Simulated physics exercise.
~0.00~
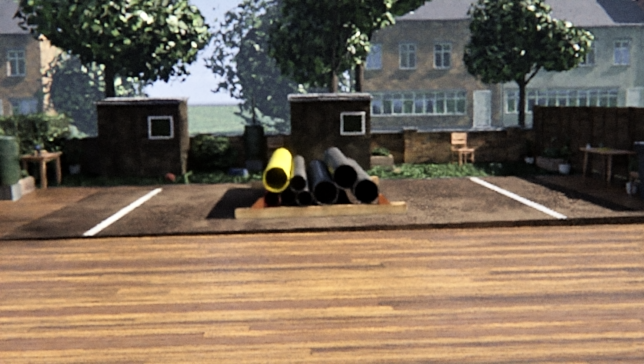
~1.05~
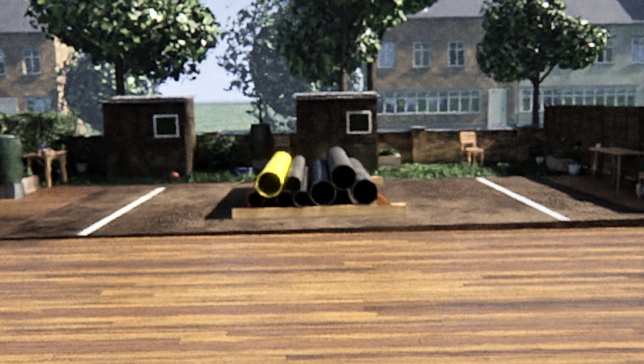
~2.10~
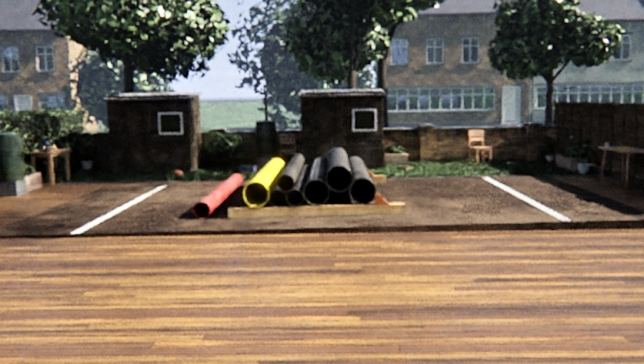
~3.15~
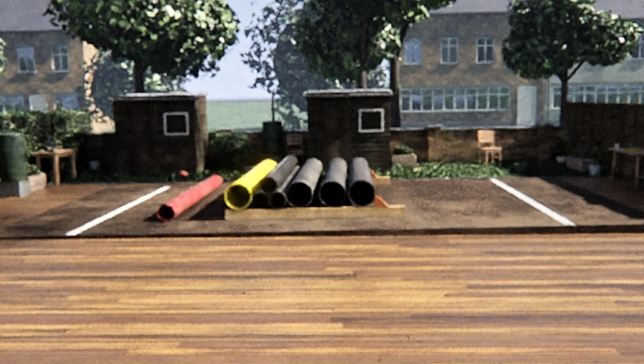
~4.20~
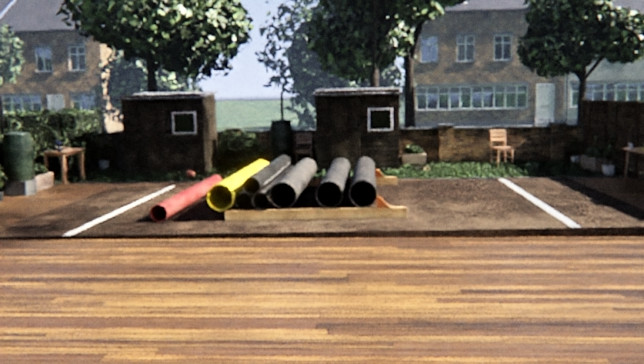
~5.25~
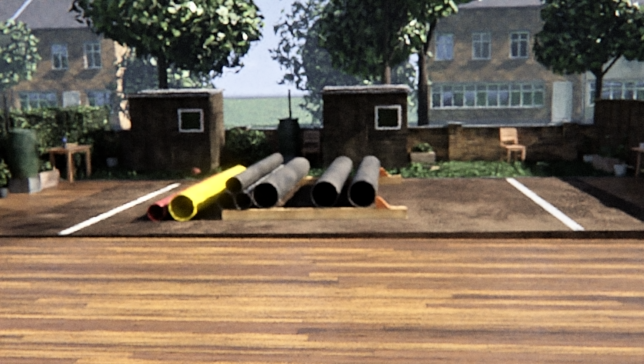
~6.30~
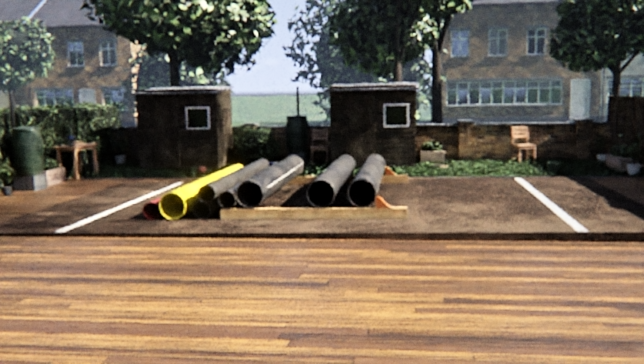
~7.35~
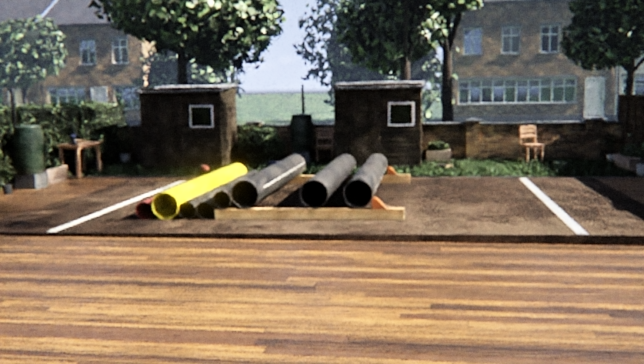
Stack of dark pipes with one yellow and one red collapsing leftward, the coloured pair ending short of the left white line.
